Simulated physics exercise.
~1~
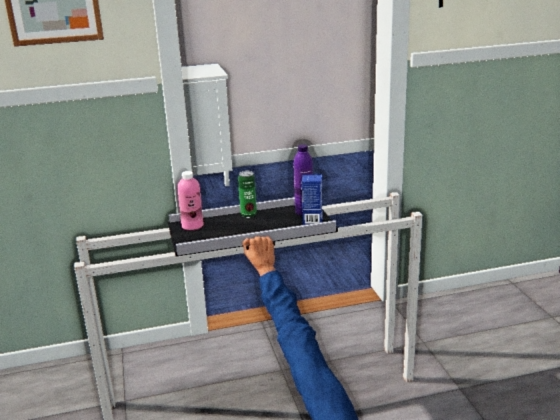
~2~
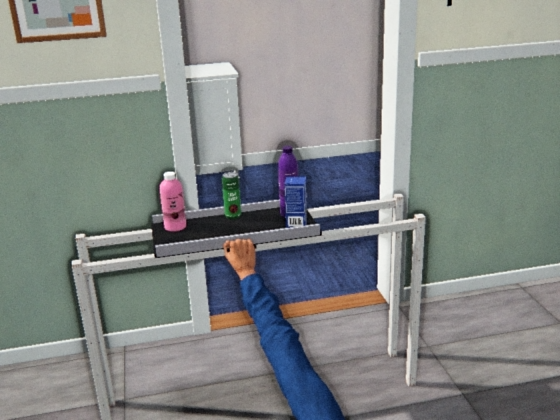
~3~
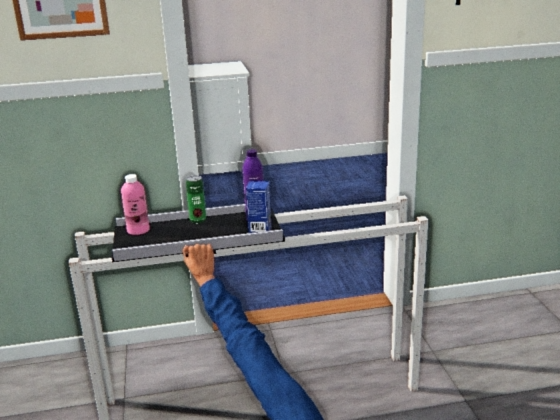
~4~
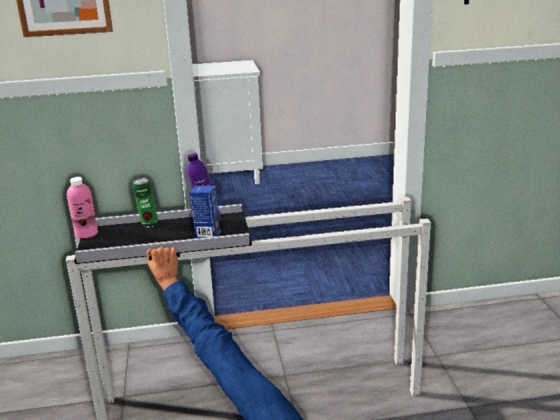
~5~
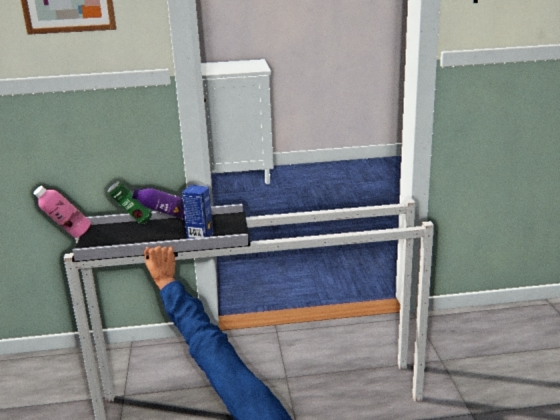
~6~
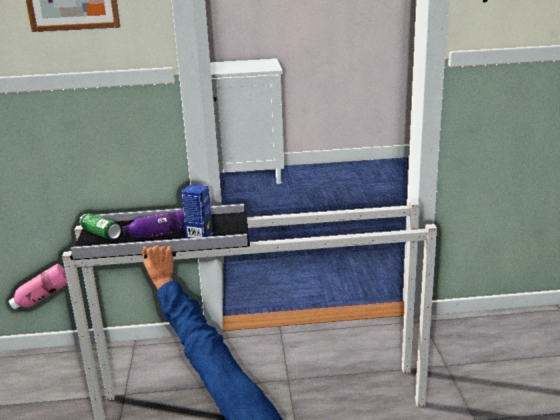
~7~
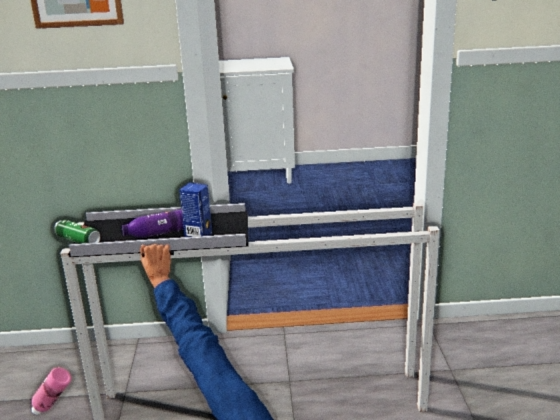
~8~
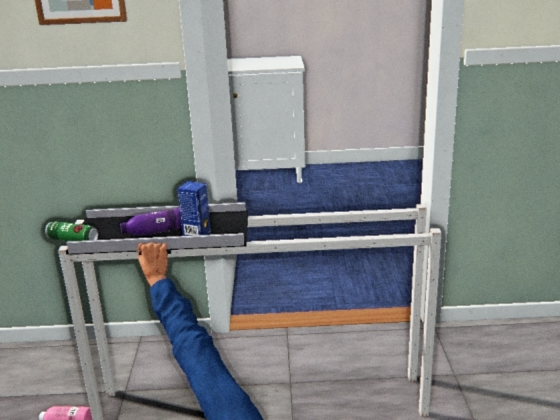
A blue-sleeved arm pushes a dark sliding tray leftward along a pale rail frame standing before a doorway, between green and cream walls, seen from the front and slightly above. On it stand a pink bottle at the left, a green container, and a purple bottle behind a blue carton at the right. The purple bottle begins to lean as the tray reaches the left end and stops. The pink, green and purple items tip left. The pink bottle drops to the grey floor, while the green and purple ones lie on the tray beside the upright carton.
